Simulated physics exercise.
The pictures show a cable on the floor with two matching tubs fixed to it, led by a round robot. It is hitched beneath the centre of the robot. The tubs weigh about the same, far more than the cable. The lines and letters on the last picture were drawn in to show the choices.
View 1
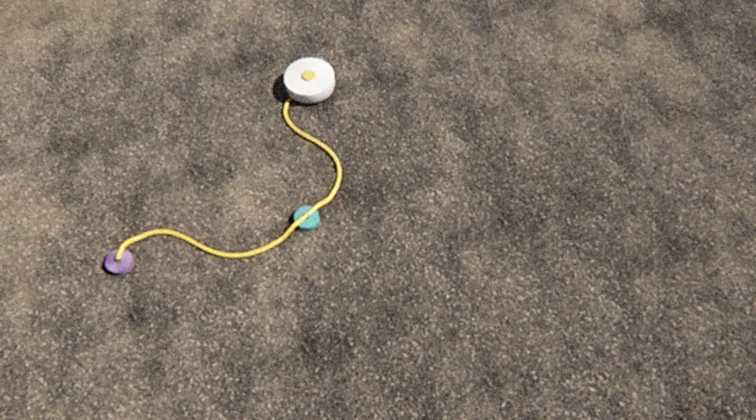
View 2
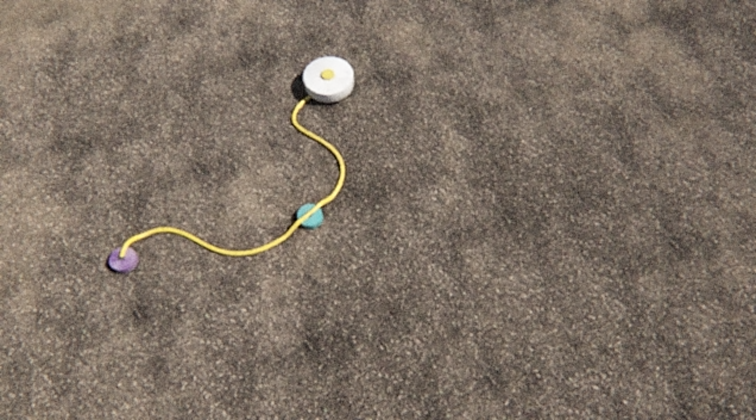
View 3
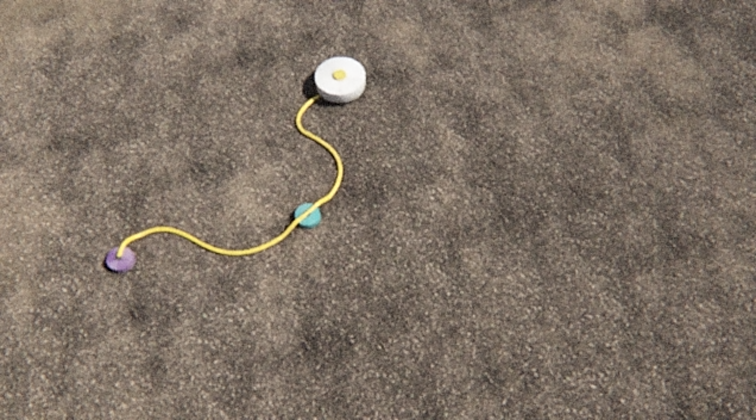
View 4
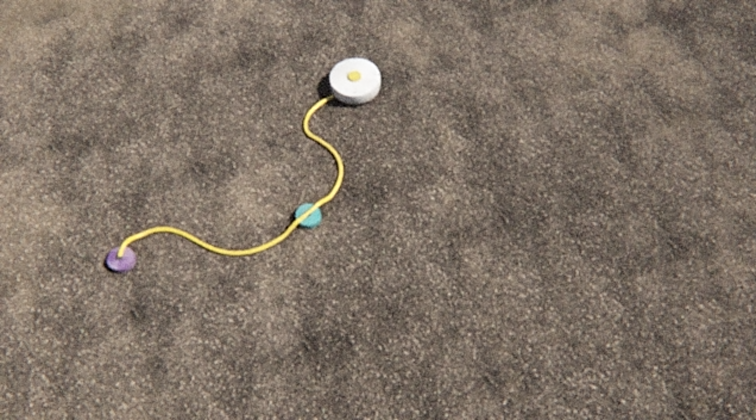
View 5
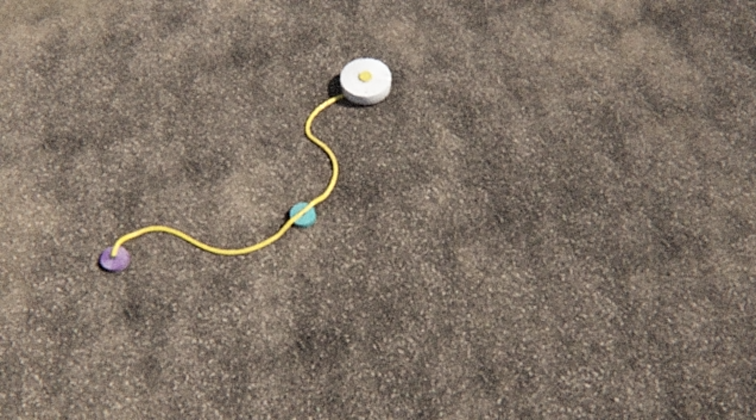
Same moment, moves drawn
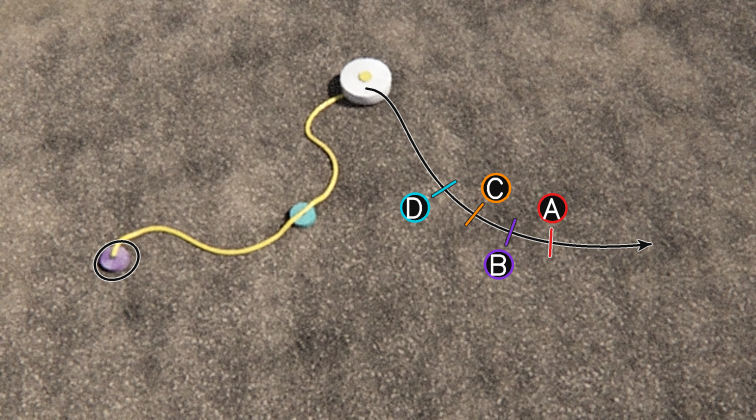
A round white robot with a yellow dot on top sits at the upper middle of a rough, mottled brown ground, seen from above at an angle. A yellow cable curves down from it in an S past a turquoise tub near the centre to a purple tub at the lower left. The robot moves slowly a short way right, drawing the cable's upper end along, while the tubs barely shift.
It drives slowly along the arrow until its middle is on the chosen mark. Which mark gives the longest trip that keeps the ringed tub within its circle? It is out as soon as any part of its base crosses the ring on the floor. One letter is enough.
No farther than A.
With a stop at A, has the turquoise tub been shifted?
By then, yes.
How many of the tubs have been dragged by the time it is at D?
The count is none.
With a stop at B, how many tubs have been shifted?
The count is none.
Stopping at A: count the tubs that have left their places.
By then, one.
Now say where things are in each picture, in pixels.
The first frame shows purple tub (120, 261); turquoise tub (307, 218); robot (310, 82).
The second frame shows robot (329, 81); turquoise tub (310, 216).
The third frame shows robot (341, 81); turquoise tub (308, 215).
The fourth frame shows robot (355, 82); turquoise tub (308, 216).
The fifth frame shows robot (366, 83); turquoise tub (303, 215); purple tub (115, 258).
On the copy, A at (551, 243); B at (511, 232); C at (475, 214); D at (444, 189); the ring at (117, 260); the route from (366, 88) via (467, 209) to (651, 244).
On A. First, robot (415, 140); purple tub (115, 258); turquoise tub (303, 215).
Then, robot (470, 206); purple tub (115, 258); turquoise tub (303, 215).
Finally, robot (553, 238); purple tub (115, 258); turquoise tub (324, 221); the ringed tub at the far end is still in its ring.
By contrast, B is safe but short; C is safe but short; D is safe but short.
